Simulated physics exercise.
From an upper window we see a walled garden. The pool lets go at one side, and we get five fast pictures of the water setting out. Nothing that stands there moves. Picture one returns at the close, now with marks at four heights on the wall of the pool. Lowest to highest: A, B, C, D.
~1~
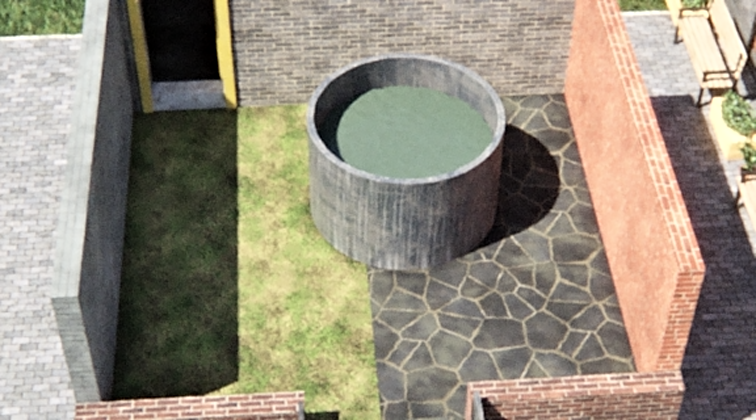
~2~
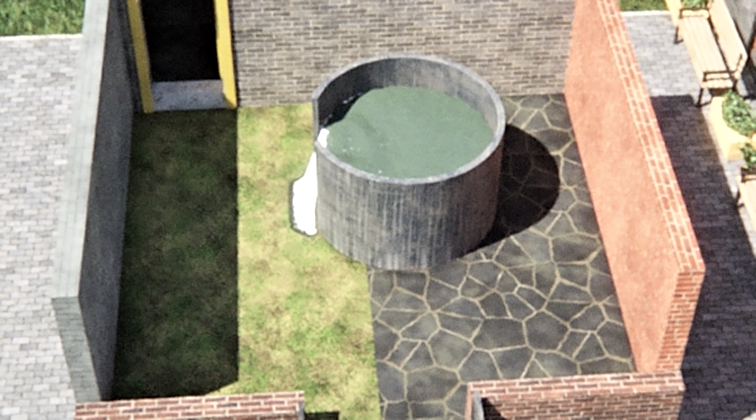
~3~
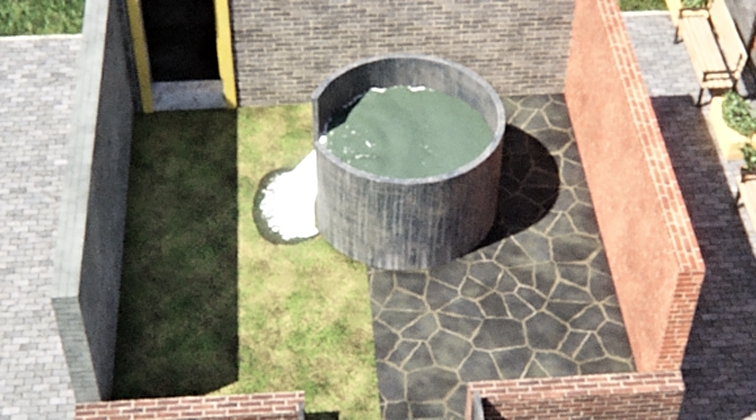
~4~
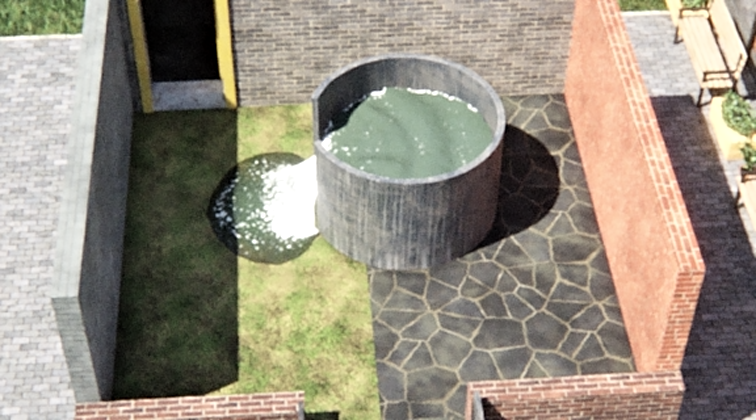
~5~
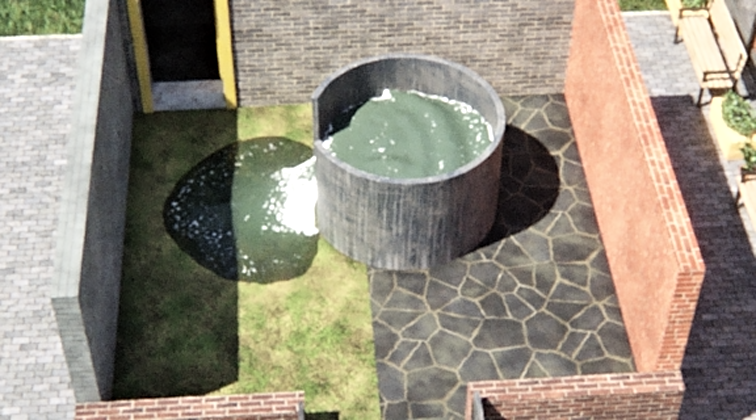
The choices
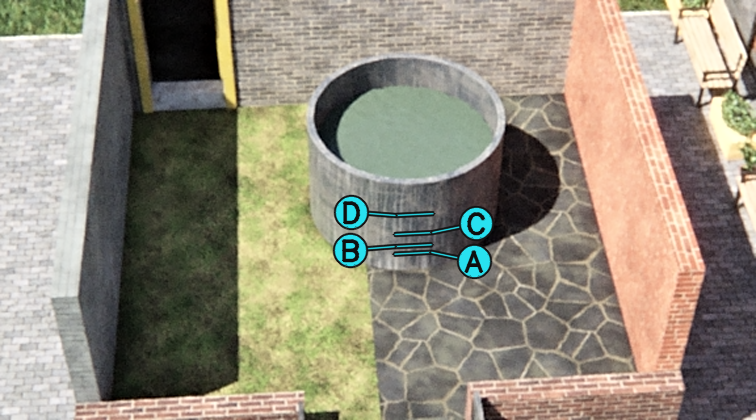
In a walled garden, the left side of a round grey pool opened up and water gushed out in white foam, spreading in a widening dark puddle across the grass toward the left.
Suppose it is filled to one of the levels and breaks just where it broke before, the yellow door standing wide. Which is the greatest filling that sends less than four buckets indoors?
The limit is D.
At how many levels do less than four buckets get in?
All of them.
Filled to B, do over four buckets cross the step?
No.
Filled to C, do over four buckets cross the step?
No, that is safe.
On the marked copy, A at (412, 253); B at (413, 245); C at (413, 233); D at (414, 214); from the bottom up A, B, C, D.
If A is chosen, nothing gets over.
If B is chosen, nothing gets over.
If C is chosen, nothing gets over.
If D is chosen, a bucket or two gets in.
